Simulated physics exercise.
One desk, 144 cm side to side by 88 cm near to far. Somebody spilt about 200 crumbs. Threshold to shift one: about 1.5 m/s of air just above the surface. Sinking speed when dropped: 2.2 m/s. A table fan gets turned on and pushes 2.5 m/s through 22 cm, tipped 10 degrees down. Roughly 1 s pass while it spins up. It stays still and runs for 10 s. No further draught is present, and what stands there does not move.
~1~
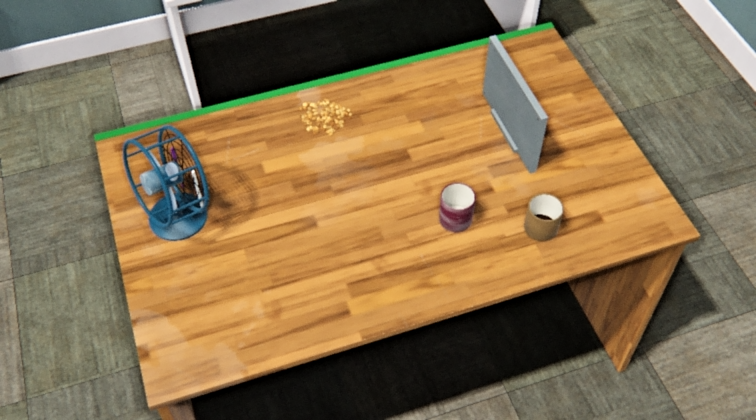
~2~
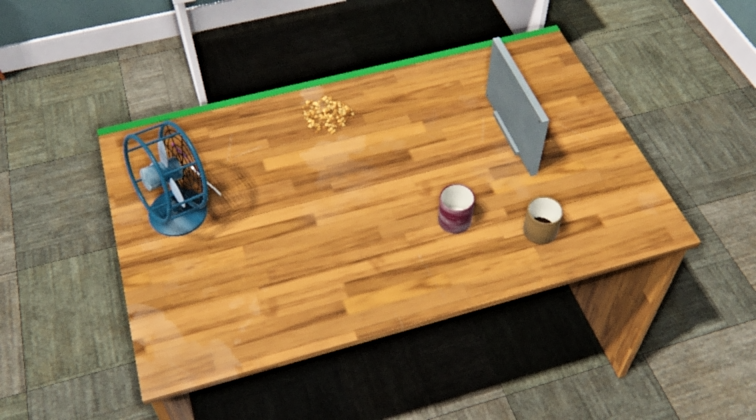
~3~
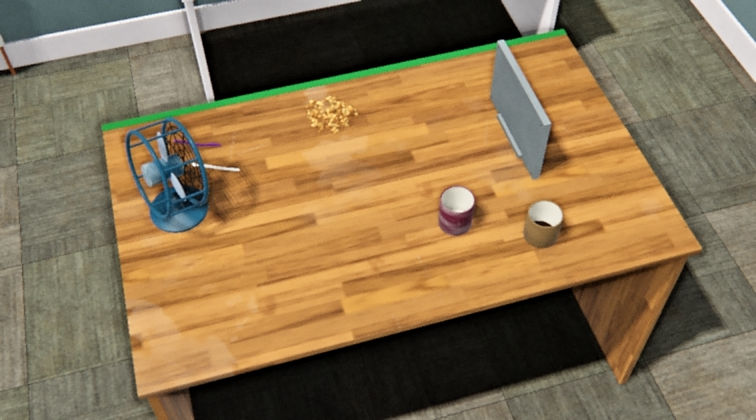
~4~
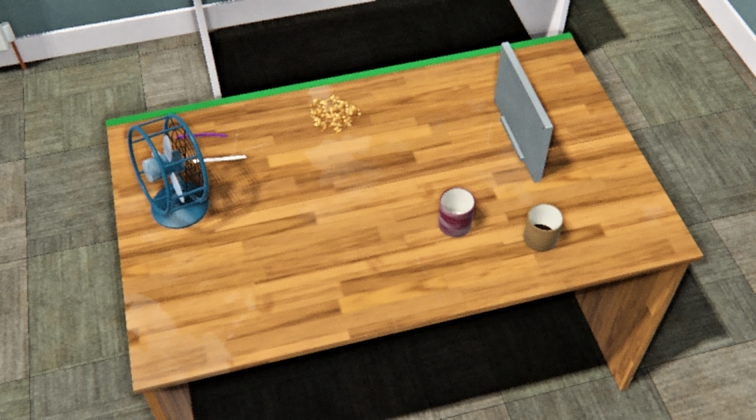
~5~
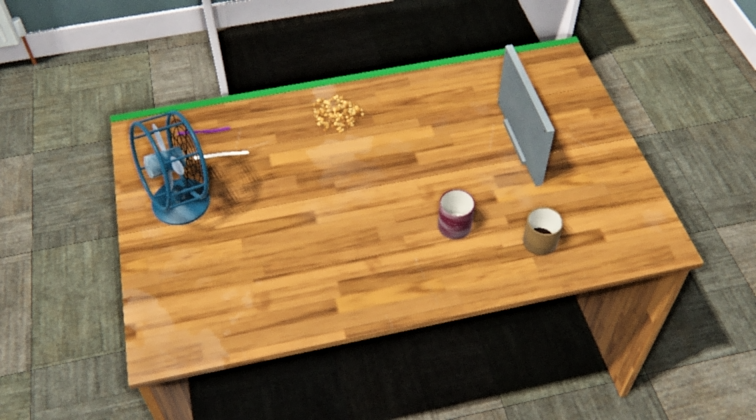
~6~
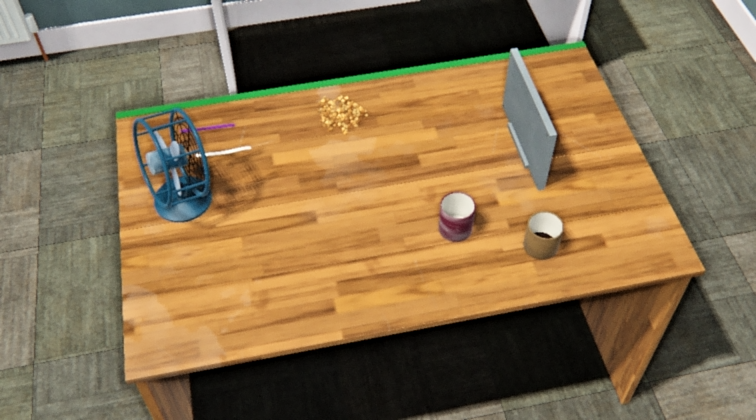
The video shows a wooden desk with a blue fan, a pile of crumbs, two mugs and an upright grey panel, while the view shifts slightly; thin strips flutter out from the fan and the crumbs barely stir.
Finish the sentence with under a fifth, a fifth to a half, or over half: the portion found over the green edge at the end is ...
The portion found there is over half.
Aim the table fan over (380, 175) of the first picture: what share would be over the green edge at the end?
In that case the share would be about 5 %.
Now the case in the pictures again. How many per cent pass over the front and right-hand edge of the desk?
Roughly 0 per cent at the front edge and 1 per cent at the right-hand edge.
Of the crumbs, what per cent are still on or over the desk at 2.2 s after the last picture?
Near 0 percent remain.
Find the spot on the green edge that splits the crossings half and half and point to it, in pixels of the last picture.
Midpoint of crossings, approx. (432, 65).
Then, 1.0 s after the last picture, 98 % are over the green edge; 95 % have settled or left.
Then, 2.2 s after the last picture, 99 % are over the green edge; 100 % have settled or left.
Then, 4.6 s after the last picture, 99 % are over the green edge; 100 % have settled or left.
Then, 9.1 s after the last picture, at the end, 99 % are over the green edge.
